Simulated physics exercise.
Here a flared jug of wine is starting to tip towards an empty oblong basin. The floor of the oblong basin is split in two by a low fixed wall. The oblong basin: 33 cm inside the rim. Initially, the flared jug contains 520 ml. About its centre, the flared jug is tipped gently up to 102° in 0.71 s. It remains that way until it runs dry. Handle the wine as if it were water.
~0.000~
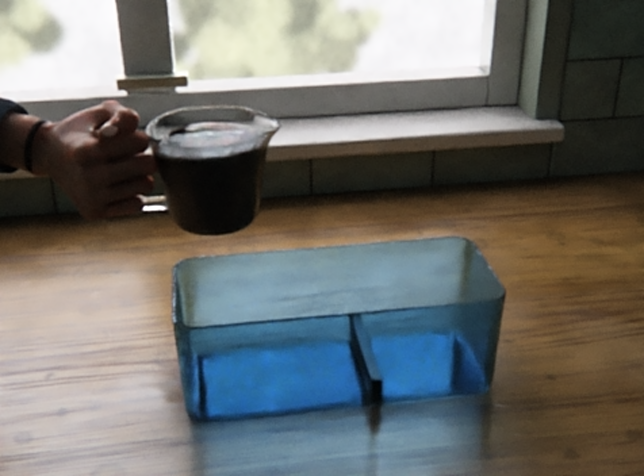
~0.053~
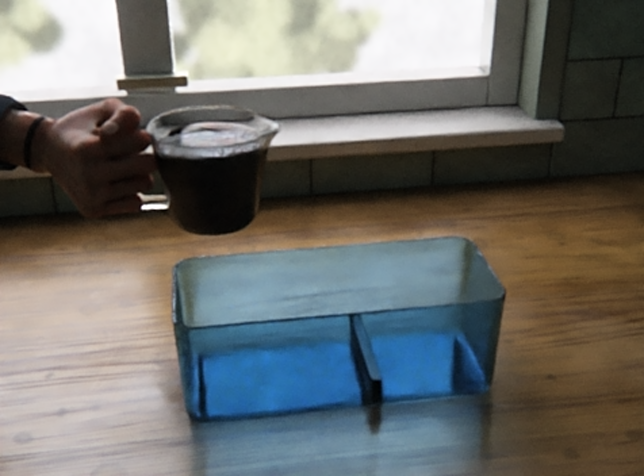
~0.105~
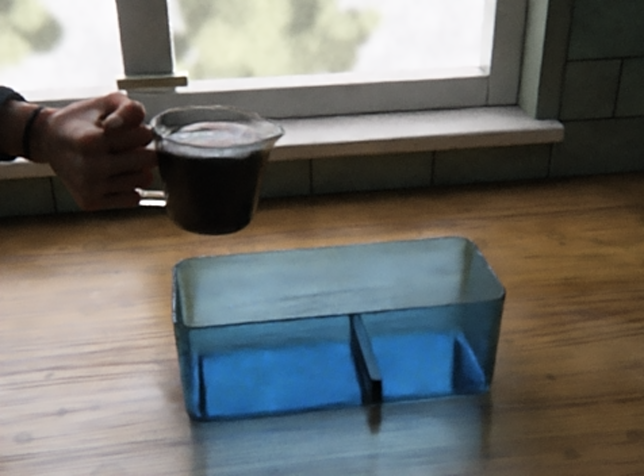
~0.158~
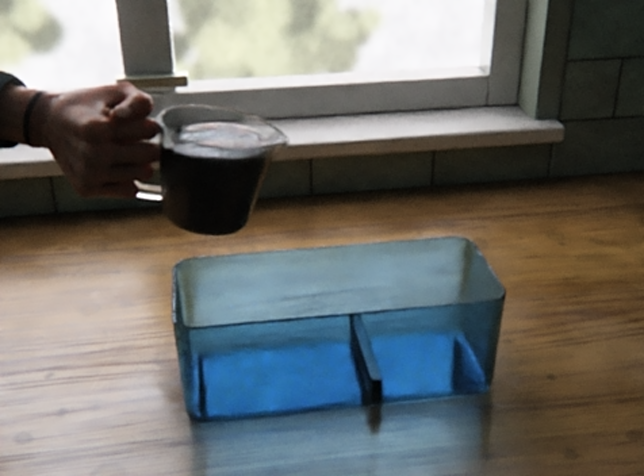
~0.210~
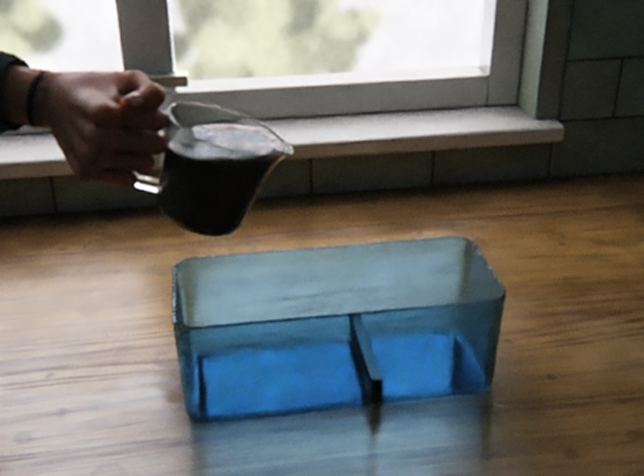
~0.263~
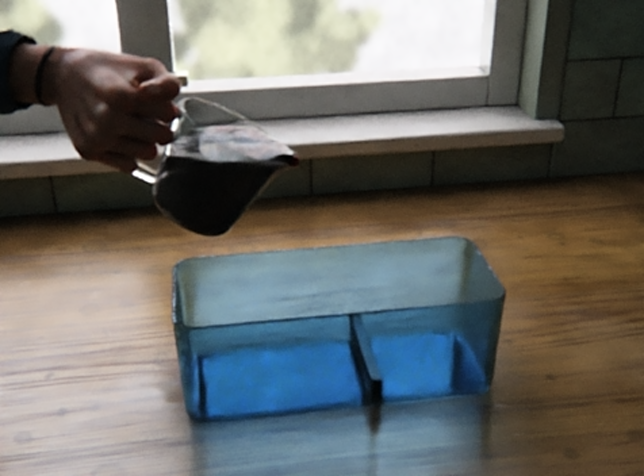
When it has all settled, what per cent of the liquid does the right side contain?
The right side contains about 18 per cent.
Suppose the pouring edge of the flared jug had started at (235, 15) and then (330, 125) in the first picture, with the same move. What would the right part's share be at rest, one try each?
Try 1: 10 %; try 2: 70 %.
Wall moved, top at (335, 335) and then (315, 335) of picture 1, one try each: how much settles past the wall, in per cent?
The first gives near 60 per cent and the second near 85 per cent.
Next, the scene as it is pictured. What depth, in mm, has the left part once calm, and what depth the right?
Final levels - left approx 18 mm, right approx 6 mm.
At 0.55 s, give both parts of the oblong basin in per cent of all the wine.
Around 22 percent on the left and 6 on the right.
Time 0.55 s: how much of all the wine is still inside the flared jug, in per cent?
44 %.
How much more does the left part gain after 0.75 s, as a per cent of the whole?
Near 7 in a hundred.
By 0.55 s the tilt is 89° and 44 per cent is still to pour, 21 is left of the wall and 6 right of it.
By 0.75 s the tilt is 102° and 6 per cent is still to pour, 74 is left of the wall and 11 right of it.
By 0.97 s the tilt is 102° and 0 per cent is still to pour, 82 is left of the wall and 15 right of it.
By 1.21 s the tilt is 102° and 0 per cent is still to pour, 81 is left of the wall and 17 right of it.
At rest 80 per cent lies left of the wall, 18 right of it and 2 outside.
